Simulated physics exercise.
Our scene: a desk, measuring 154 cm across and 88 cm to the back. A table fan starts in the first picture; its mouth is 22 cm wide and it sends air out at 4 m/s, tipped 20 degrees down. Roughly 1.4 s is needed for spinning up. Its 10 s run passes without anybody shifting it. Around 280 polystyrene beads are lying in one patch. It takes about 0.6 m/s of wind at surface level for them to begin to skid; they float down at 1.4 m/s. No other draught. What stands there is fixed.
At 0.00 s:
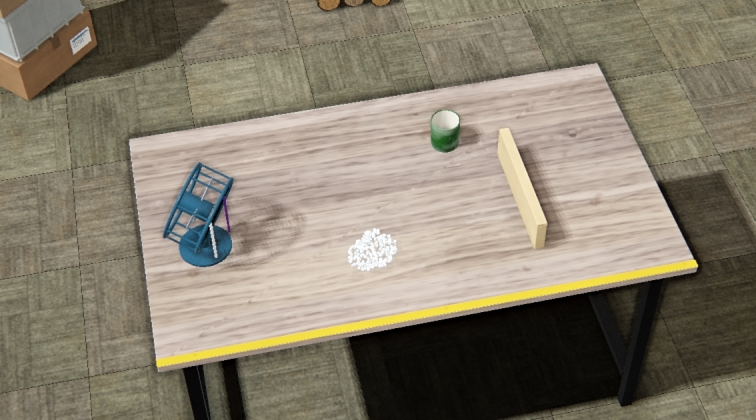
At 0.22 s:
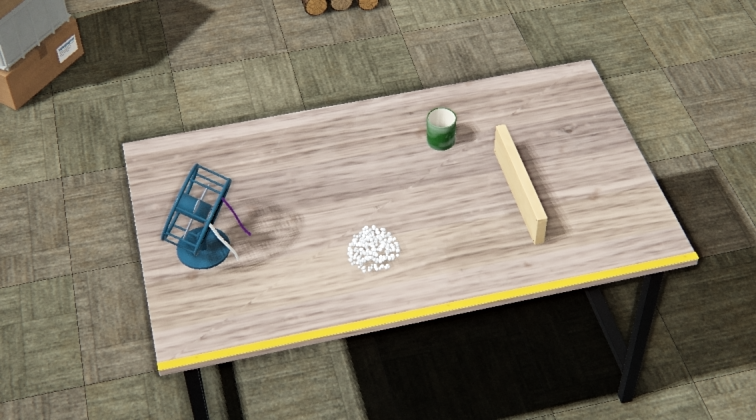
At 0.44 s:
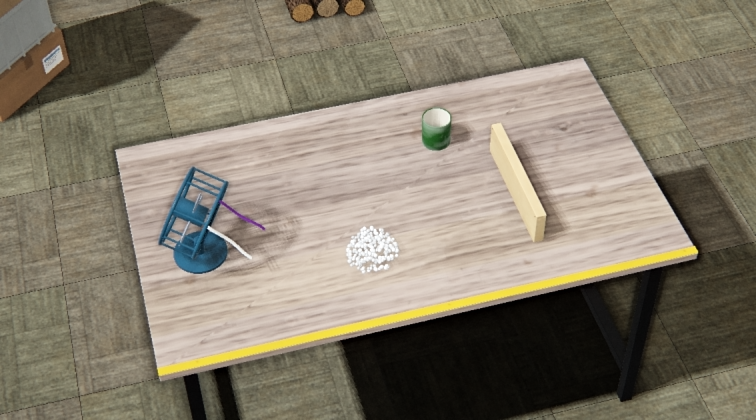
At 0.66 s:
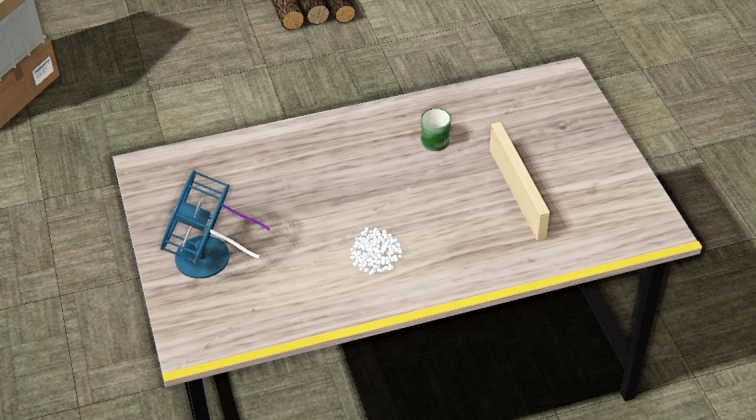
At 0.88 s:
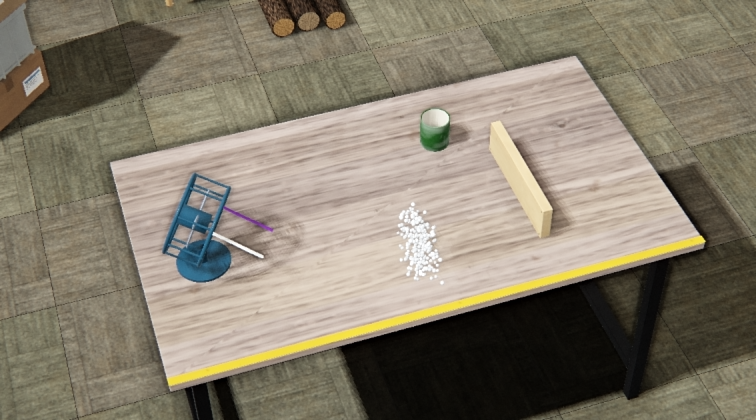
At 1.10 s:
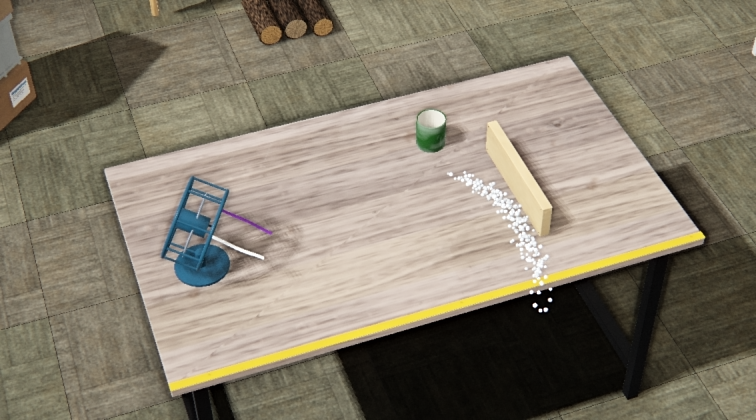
We see a blue table fan with white and purple streamers that lift toward a still patch of white beads on a wooden table; then the beads slide right, spreading along a board, with a few beyond the yellow edge.
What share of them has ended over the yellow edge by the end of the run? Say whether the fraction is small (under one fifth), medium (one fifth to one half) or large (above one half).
Medium, one fifth to one half.
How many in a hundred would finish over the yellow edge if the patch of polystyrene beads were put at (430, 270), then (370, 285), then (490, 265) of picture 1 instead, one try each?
First try 80 %, second 100 %, third 80 %.
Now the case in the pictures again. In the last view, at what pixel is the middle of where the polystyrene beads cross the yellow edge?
Near (640, 256).
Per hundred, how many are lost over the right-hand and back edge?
10 % right-hand, 10 % back.
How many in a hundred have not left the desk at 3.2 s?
I'd estimate about 60 per cent.
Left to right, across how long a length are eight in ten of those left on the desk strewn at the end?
Around 40 centimetres from left to right.
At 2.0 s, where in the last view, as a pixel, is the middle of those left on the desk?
Approx. centre at (466, 110) px.
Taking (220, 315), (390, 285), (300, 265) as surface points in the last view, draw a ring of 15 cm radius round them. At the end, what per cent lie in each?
Taking the spots one by one, around 0 %, 0 % and 0 %.
After 2.0 s the count stands so, 35 % are over the yellow edge; the middle of those still in play is near (466, 110).
After 3.2 s the count stands so, 36 % are over the yellow edge; the middle of those still in play is near (480, 93).
After 5.5 s the count stands so, 38 % are over the yellow edge; the middle of those still in play is near (492, 85).
After 10.0 s, at the end, 39 % are over the yellow edge; the middle of those still in play is near (501, 83).
